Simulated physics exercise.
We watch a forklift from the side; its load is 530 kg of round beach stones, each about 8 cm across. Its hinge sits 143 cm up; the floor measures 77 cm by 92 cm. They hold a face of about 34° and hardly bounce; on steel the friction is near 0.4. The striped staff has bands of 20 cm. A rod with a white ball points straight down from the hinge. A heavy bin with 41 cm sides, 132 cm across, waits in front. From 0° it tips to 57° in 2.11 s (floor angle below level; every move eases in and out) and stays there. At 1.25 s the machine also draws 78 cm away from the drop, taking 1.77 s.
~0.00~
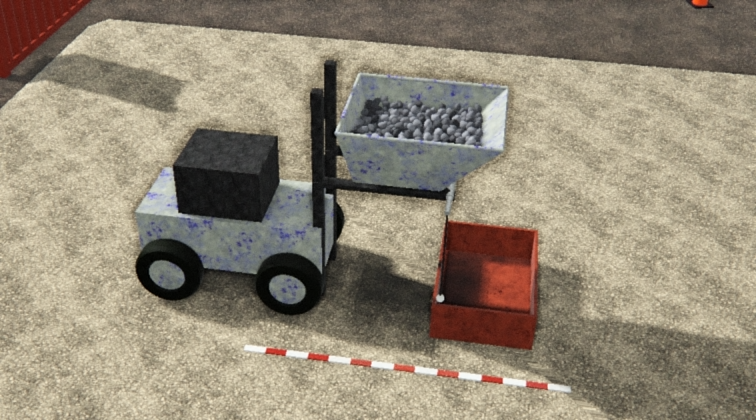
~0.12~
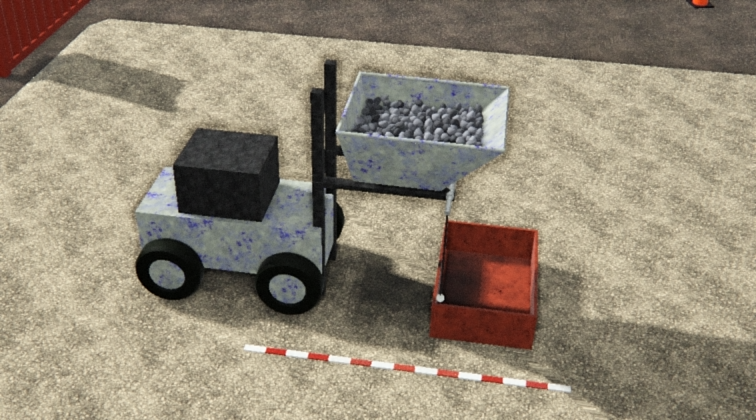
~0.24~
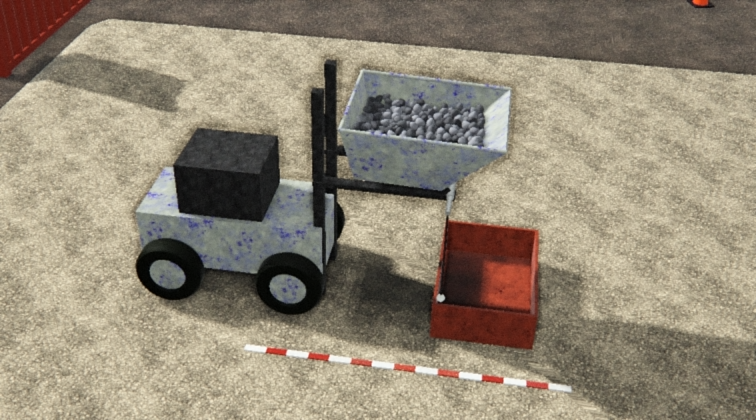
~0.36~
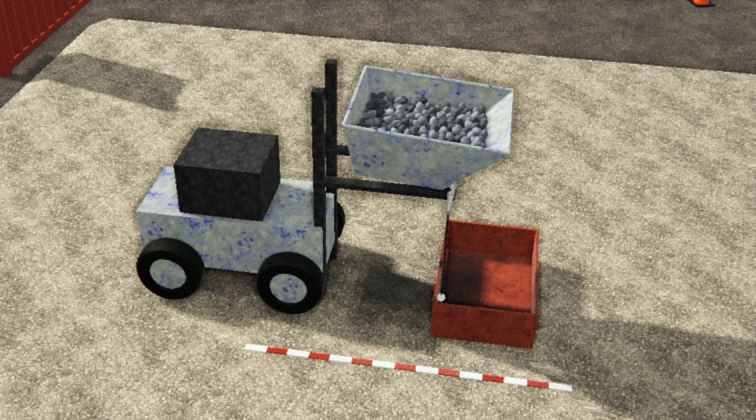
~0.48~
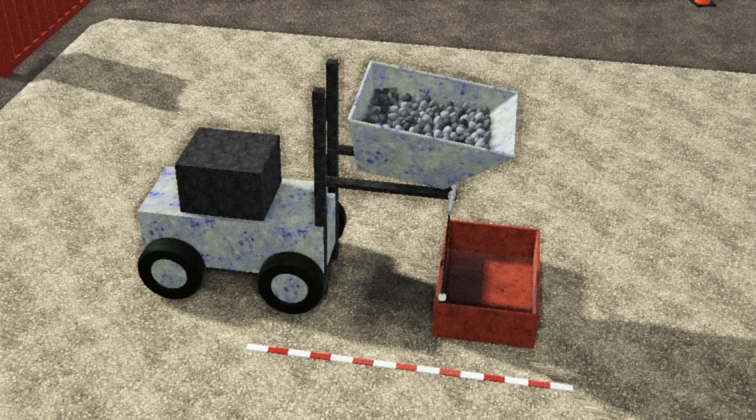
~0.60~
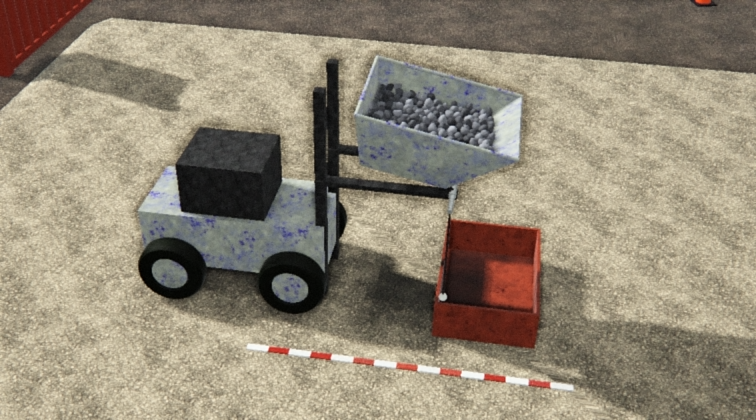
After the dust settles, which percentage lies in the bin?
Close to 75 in a hundred.
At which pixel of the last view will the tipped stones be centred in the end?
Around (498, 289).
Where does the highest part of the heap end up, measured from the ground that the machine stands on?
Some 36 cm above that level.
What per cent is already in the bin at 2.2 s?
Some 25 per cent.
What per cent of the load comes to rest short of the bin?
Near 0 in a hundred.
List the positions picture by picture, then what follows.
The first picture shows lip at (503, 151), floor tilted 0°, highest stones at (451, 118).
The second picture shows lip at (504, 151), floor tilted 1°, highest stones at (444, 118); the stones move at 0.1 m/s on average.
In the third picture, the tipping skip is at 2°, its lip at (506, 152); the top of the load is at (431, 117); the stones move at 0.2 m/s on average.
In the fourth picture, the tipping skip is at 4°, its lip at (510, 154); the top of the load is at (411, 113); the stones move at 0.2 m/s on average.
In the fifth picture, the tipping skip is at 8°, its lip at (514, 157); the top of the load is at (400, 110); the stones move at 0.3 m/s on average.
In the sixth picture, the tipping skip is at 11°, its lip at (519, 160); the top of the load is at (396, 106); the stones move at 0.3 m/s on average.
After 1.6 s the floor is at 48°; 100 % in the tipping skip; the foremost stones are at (523, 177).
After 2.2 s the floor is at 57°; 67 % in the tipping skip, 25 % in the bin, 8 % beside or beyond the bin; the foremost stones are at (572, 304).
After 3.5 s the floor is at 57°; 25 % in the tipping skip, 52 % in the bin, 23 % beside or beyond the bin; the foremost stones are at (711, 343).
After 6.1 s the floor is at 57°; 0 % in the tipping skip, 77 % in the bin, 23 % beside or beyond the bin; the foremost stones are at (716, 332).
